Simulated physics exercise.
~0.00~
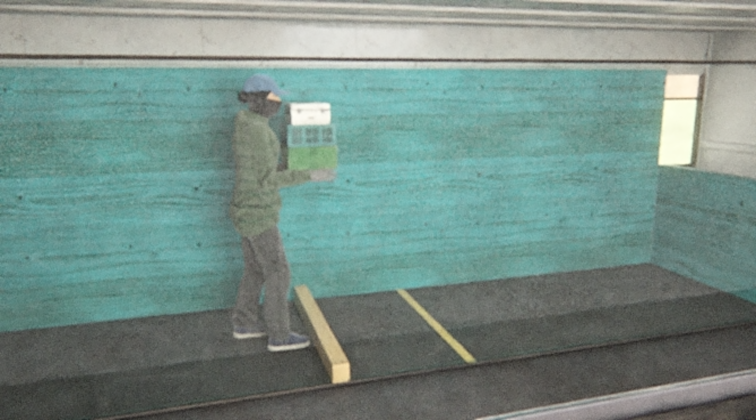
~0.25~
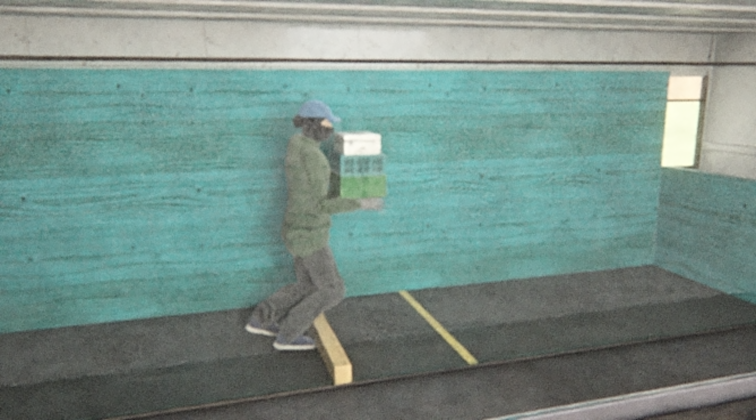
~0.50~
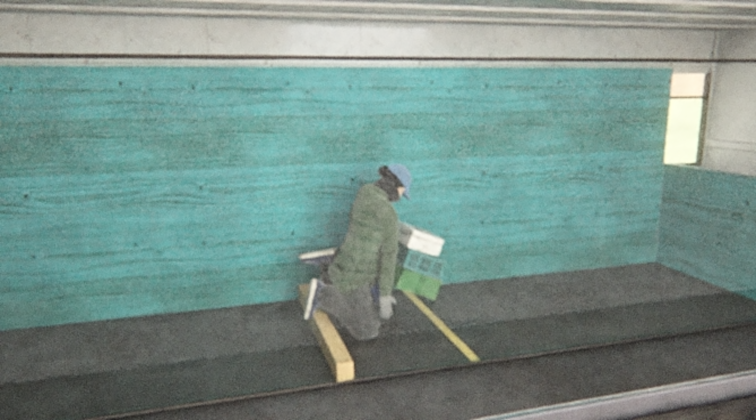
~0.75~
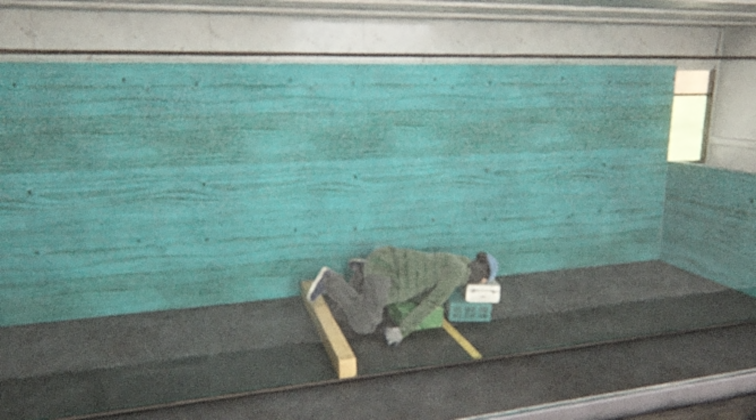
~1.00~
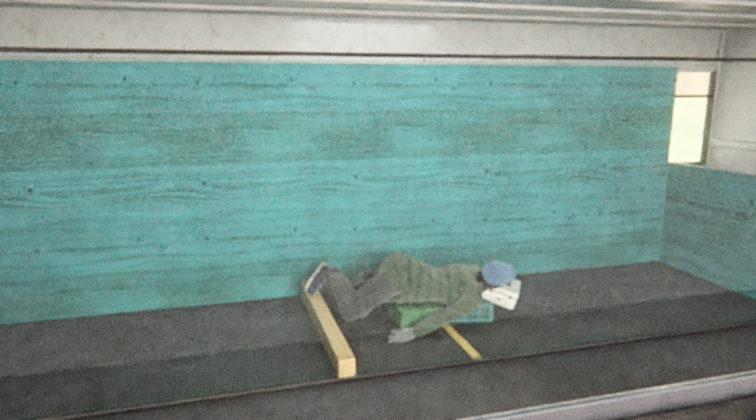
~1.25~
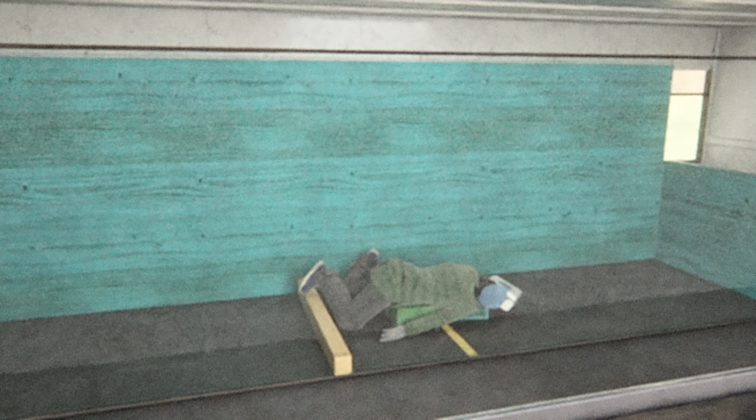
Courier in blue cap carrying stacked boxes tripping over a low rail and sprawling face down, green carton short of yellow line.
